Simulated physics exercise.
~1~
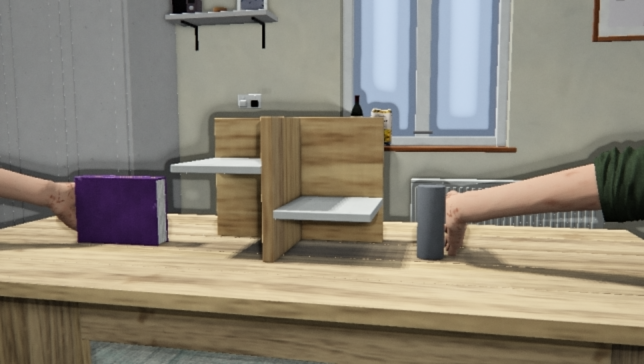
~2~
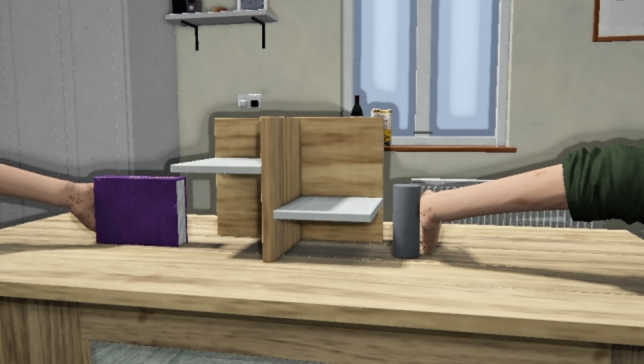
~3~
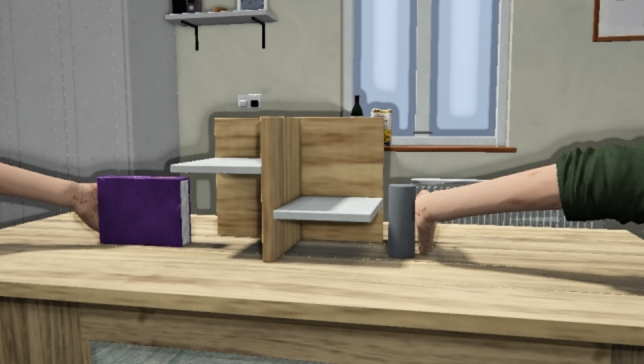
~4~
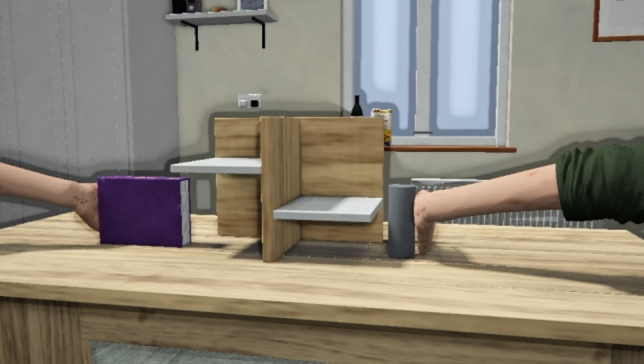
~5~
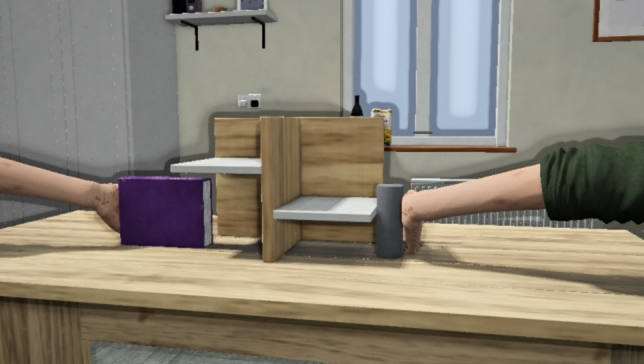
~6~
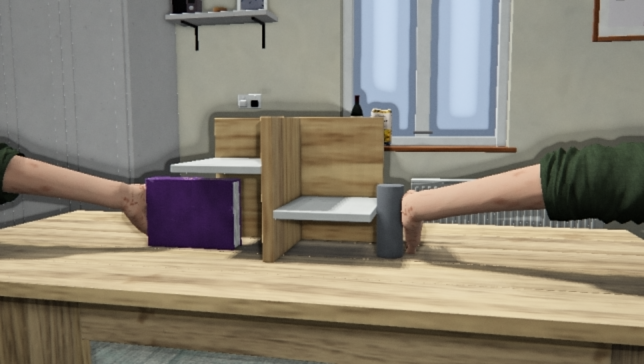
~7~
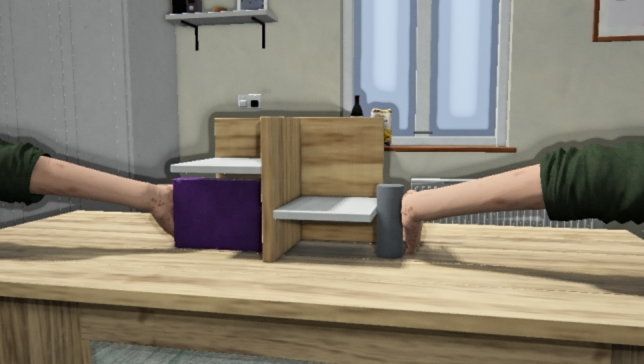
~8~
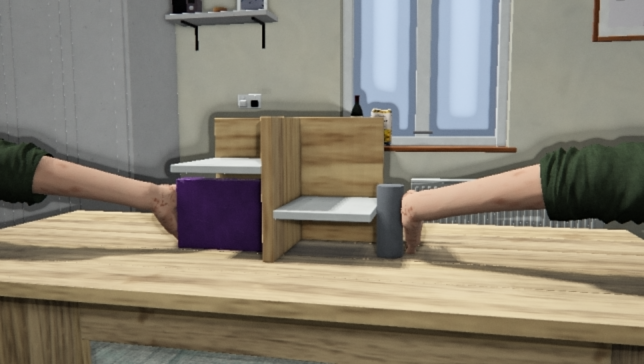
On a wooden table with a two-sided shelf, one hand pushes a purple book right from the left while another slides an upright grey cylinder left; the cylinder stops at the edge of the right shelf, and the book slides in under the left one and comes to rest.
